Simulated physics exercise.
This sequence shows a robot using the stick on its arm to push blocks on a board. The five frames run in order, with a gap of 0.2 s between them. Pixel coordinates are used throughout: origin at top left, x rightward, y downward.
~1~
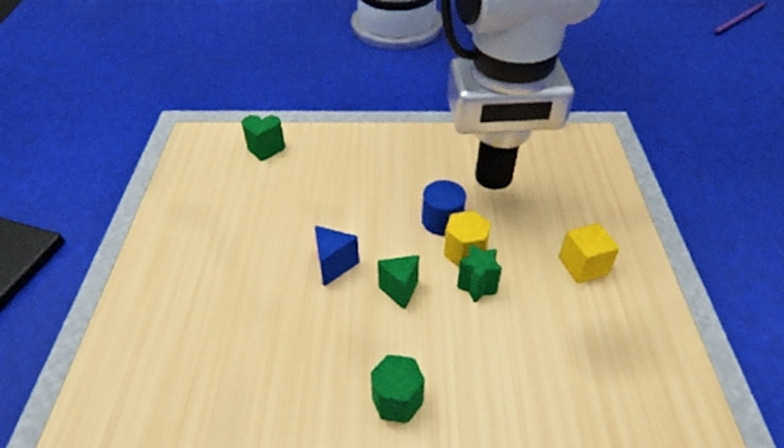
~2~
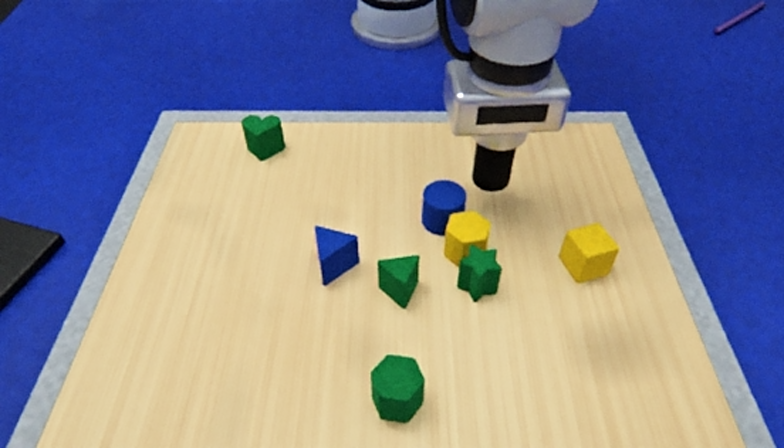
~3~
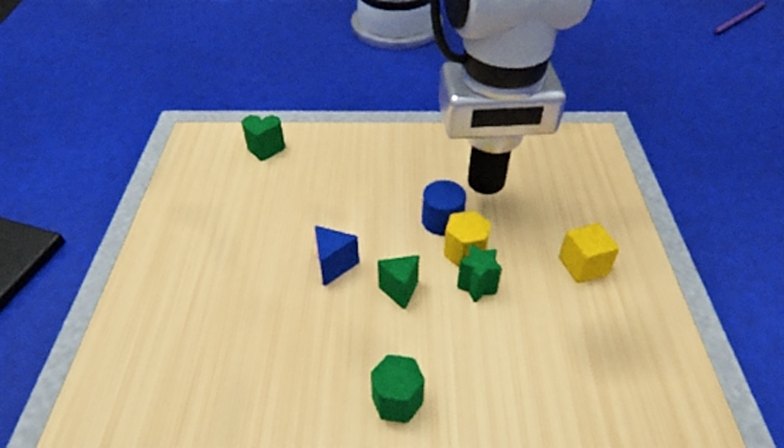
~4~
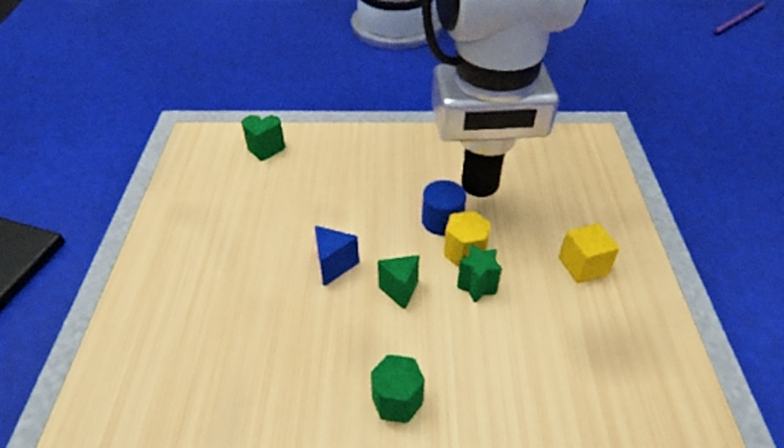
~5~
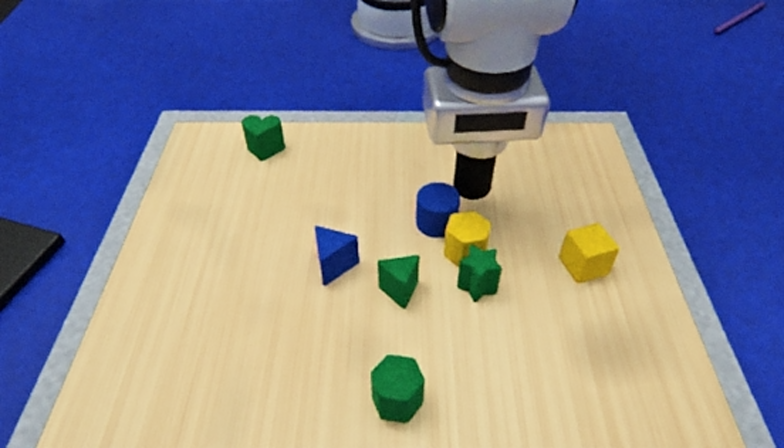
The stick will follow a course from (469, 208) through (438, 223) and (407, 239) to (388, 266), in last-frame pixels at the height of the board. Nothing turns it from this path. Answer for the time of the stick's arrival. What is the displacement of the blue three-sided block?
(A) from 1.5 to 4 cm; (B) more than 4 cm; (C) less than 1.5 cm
The one that fits is A, from 1.5 to 4 cm.
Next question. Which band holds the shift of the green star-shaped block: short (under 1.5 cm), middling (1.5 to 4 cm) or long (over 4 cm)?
Net shift: Below 1.5 cm.
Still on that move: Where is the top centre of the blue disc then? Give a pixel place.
It comes to (344, 249).
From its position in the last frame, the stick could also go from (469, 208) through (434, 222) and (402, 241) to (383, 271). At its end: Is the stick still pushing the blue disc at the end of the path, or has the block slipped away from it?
I think the stick keeps pushing the blue disc along right to the end.
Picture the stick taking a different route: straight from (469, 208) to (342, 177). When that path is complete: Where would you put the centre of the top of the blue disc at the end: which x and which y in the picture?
At (412, 197).
The first path, step by step. One third of the way, stick at (439, 204); blue disc at (403, 211).
Two thirds of the way, stick at (407, 220); blue three-sided block at (326, 242); blue disc at (368, 227).
At the end, stick at (388, 246); blue three-sided block at (304, 252), turned 55° clockwise; green three-sided block in place; blue disc at (344, 249); green star-shaped block in place.
